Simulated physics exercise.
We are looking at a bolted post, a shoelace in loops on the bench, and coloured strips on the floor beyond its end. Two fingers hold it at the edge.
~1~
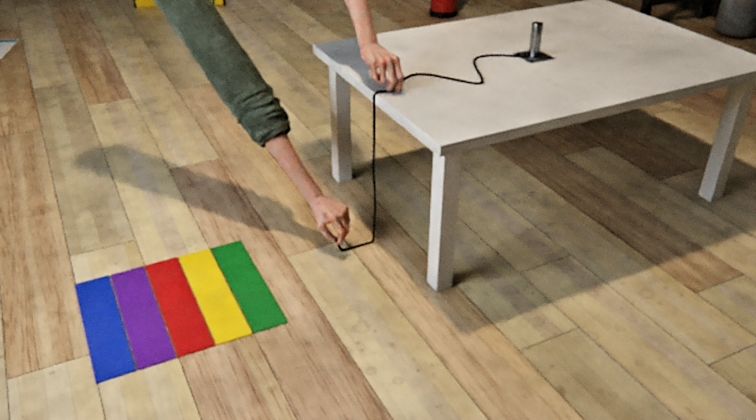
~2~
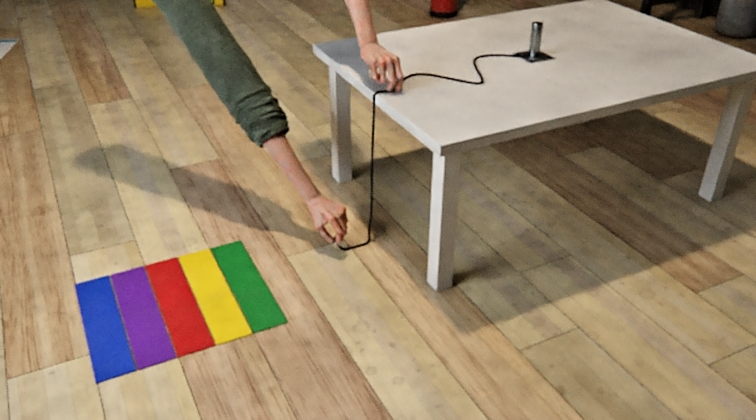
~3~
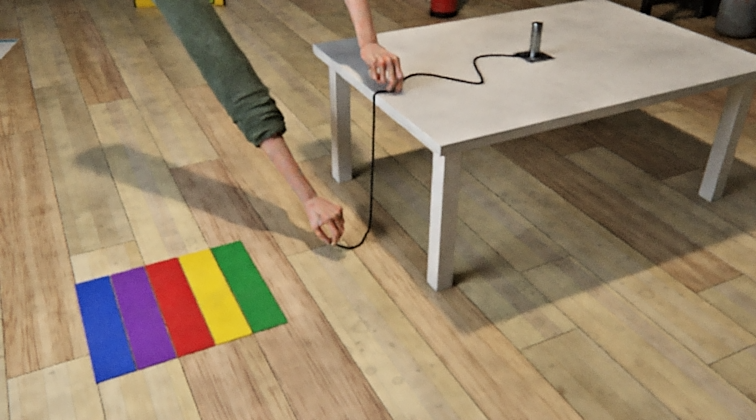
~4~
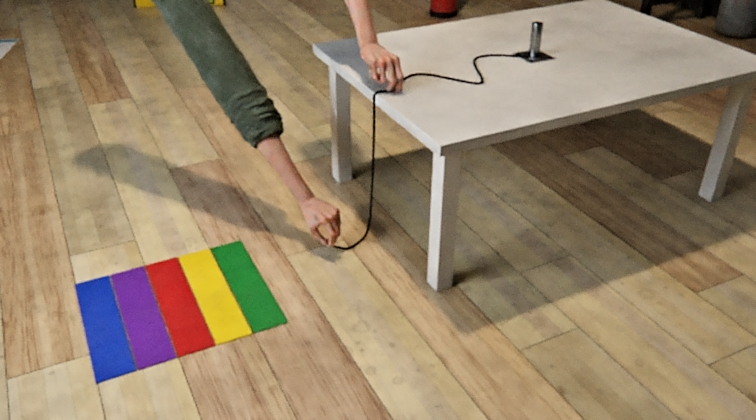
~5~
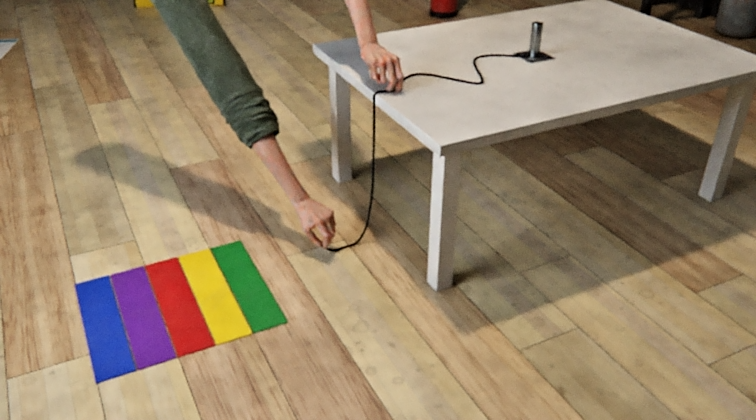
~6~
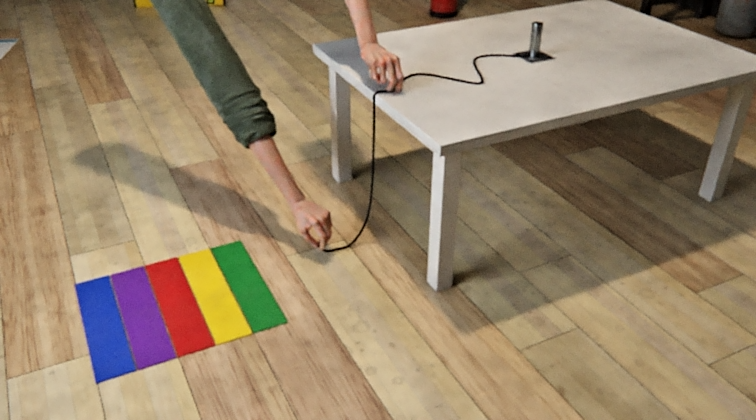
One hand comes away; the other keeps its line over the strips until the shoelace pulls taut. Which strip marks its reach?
The end stops over the purple strip.
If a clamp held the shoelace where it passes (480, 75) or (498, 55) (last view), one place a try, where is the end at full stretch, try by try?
Near (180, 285) and (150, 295).
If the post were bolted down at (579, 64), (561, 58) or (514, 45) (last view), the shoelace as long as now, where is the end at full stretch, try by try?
In that order: (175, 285), (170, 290) and (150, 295).
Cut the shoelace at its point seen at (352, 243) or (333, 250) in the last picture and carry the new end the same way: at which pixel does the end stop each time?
About (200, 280) and (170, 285).
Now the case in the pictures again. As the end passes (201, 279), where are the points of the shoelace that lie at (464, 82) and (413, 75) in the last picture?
They go to (414, 84) and to (373, 106).
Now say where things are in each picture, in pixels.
End (337, 241); green (262, 311); yellow (226, 322); red (190, 333); purple (152, 345); blue (111, 357), in the first frame.
End (335, 242); shoelace through (494, 55) (481, 76) (426, 74) (378, 93) (372, 160) (370, 224), in the second frame.
End (331, 243), in the third frame.
End (328, 244); shoelace through (494, 55) (481, 76) (426, 74) (378, 93) (373, 160) (369, 224), in the fourth frame.
End (323, 245), in the fifth frame.
End (319, 246); shoelace through (494, 55) (481, 76) (426, 74) (378, 93) (373, 160) (364, 226), in the sixth frame.
Soon after, end near (201, 279); over yellow.
Then, end near (162, 290); over red.
At full stretch, end near (139, 296); over purple. It gets as far as the purple strip.
